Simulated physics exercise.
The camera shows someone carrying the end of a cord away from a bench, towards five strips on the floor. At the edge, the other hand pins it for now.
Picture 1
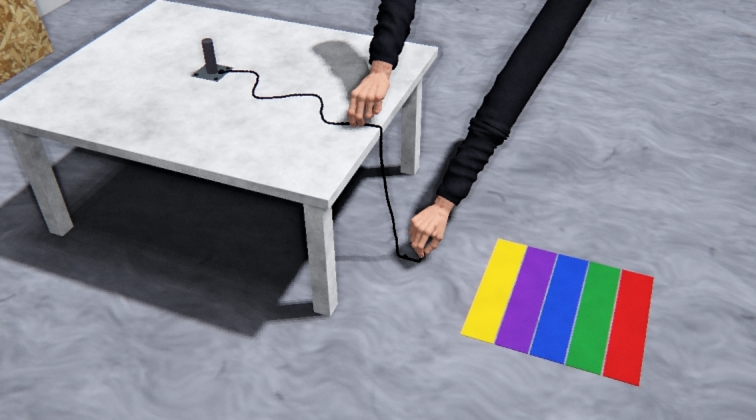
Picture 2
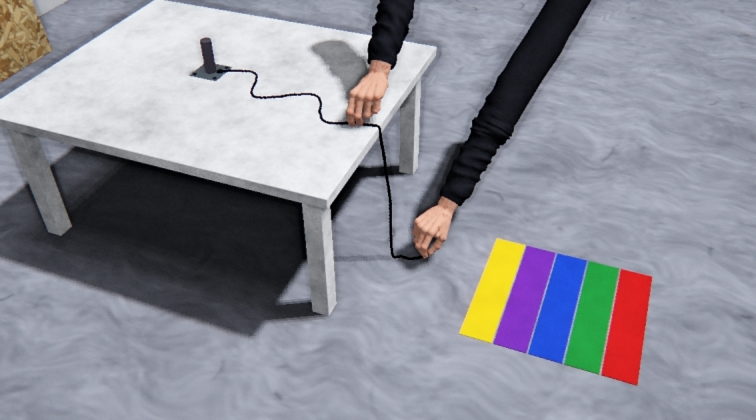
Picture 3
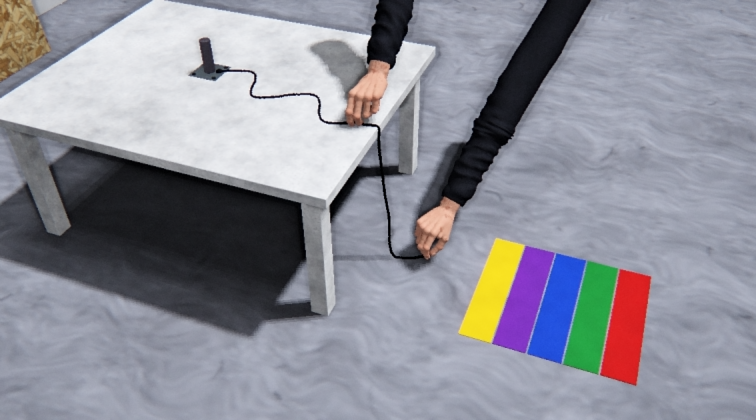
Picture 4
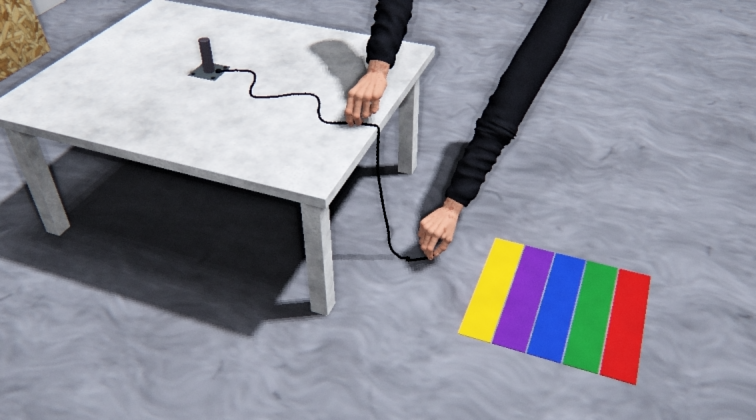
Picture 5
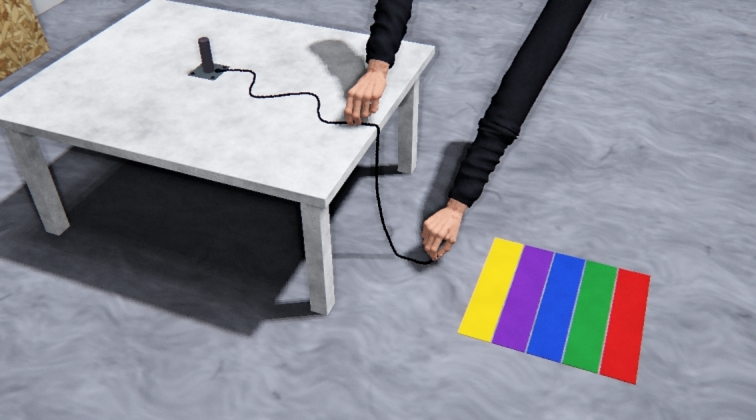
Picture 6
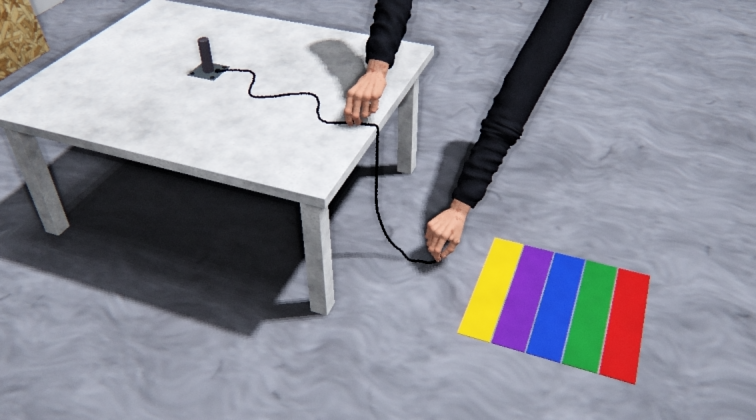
On a grey floor beside a white table, one hand pinned a black cord at the table's edge while the other, low down, drew its end slightly right, towards five coloured strips.
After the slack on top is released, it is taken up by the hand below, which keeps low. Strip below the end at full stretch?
Green.
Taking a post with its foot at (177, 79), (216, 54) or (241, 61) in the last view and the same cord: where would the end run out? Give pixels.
About (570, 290), then (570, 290), then (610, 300).
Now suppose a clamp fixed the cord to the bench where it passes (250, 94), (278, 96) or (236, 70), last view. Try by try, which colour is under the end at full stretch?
The end lands on blue, blue and green, in that order.
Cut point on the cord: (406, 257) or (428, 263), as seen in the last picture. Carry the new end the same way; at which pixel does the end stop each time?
One per try, the spots are (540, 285) and (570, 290).
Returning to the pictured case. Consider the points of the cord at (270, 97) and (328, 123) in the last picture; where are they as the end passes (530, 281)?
They move to (300, 99) and (382, 135) respectively.
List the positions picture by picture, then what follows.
In the first frame, end (424, 253); yellow (484, 320); purple (517, 329); blue (552, 339); green (587, 349); red (624, 359).
In the second frame, end (428, 254); cord through (251, 72) (272, 97) (320, 108) (373, 126) (389, 188) (391, 244).
In the third frame, end (430, 255).
In the fourth frame, end (433, 256); cord through (250, 71) (271, 97) (319, 107) (371, 125) (380, 186) (390, 244).
In the fifth frame, end (437, 256).
In the sixth frame, end (441, 257); cord through (249, 71) (270, 97) (318, 107) (371, 125) (376, 186) (390, 241).
A little later, end near (530, 281); over purple.
Next, end near (570, 291); over blue.
When it is tight, end near (595, 297); over green. The green one.
